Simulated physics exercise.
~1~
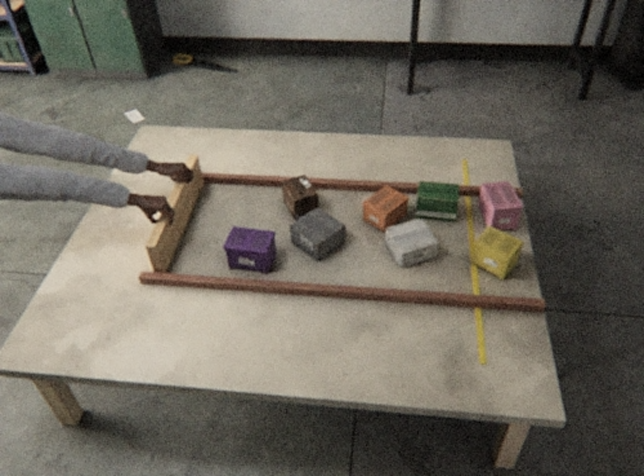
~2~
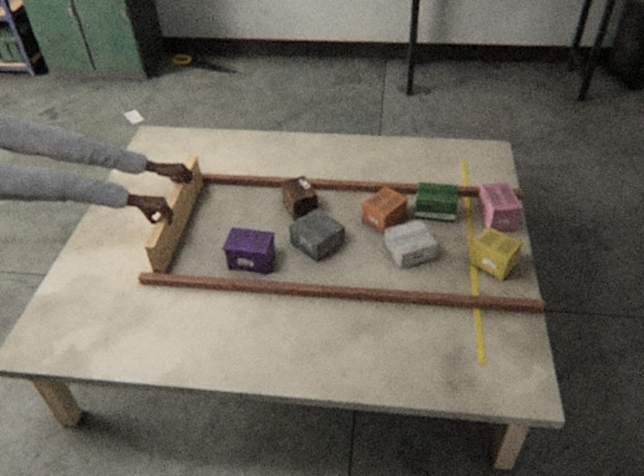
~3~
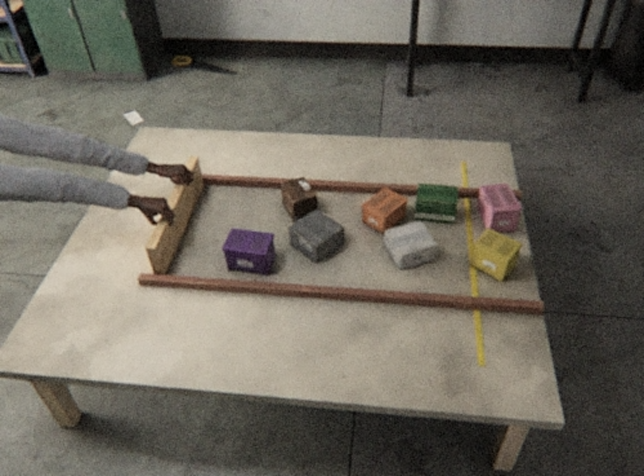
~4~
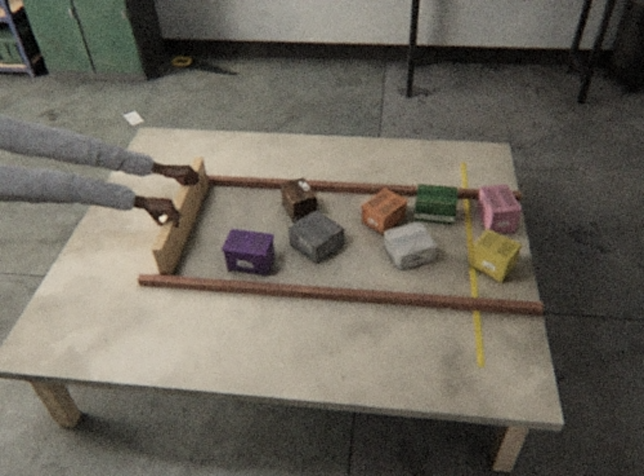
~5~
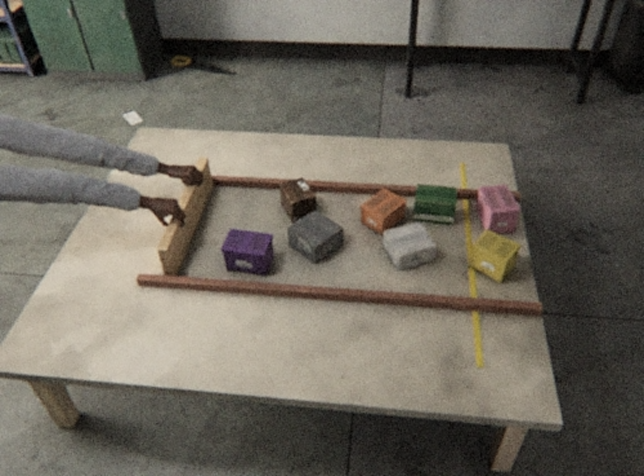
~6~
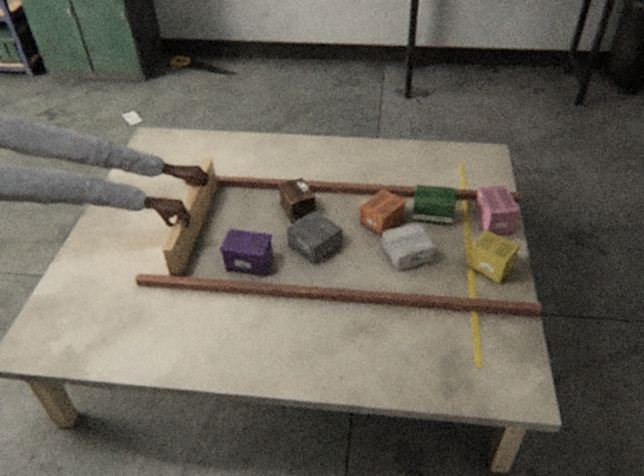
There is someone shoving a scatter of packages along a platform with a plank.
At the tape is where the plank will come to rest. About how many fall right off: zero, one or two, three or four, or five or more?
Honestly, the ones lost over the side add up to three, maybe four.
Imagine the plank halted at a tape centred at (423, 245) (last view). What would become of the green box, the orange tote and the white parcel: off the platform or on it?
Looking at each: The green box remains on top, the orange tote remains on top, the white parcel remains on top.
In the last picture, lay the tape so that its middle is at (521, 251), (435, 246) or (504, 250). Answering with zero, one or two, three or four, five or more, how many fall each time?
Well, in the order given, it's 5 or more, 1 or 2 and five or more.
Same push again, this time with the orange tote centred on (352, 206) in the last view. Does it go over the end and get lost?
In that case it never drops.
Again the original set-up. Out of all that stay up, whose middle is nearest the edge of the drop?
It's the orange tote that ends nearest.
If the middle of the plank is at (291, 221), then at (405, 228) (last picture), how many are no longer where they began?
The first count is 3, and then it's 8.
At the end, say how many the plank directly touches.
It touches 3.
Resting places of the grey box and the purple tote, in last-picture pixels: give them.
Positions - first (490, 241), then (497, 269).
Early on, none off yet; pink tote at rest near (496, 211); yellow tote at rest near (493, 257); green box at rest near (434, 205).
A while later, none off yet; pink tote at rest near (496, 211); yellow tote at rest near (493, 257); green box travelled a little near (452, 204).
Finally, the number that fall off is three or four; lost, white parcel, green box, yellow tote and pink tote.
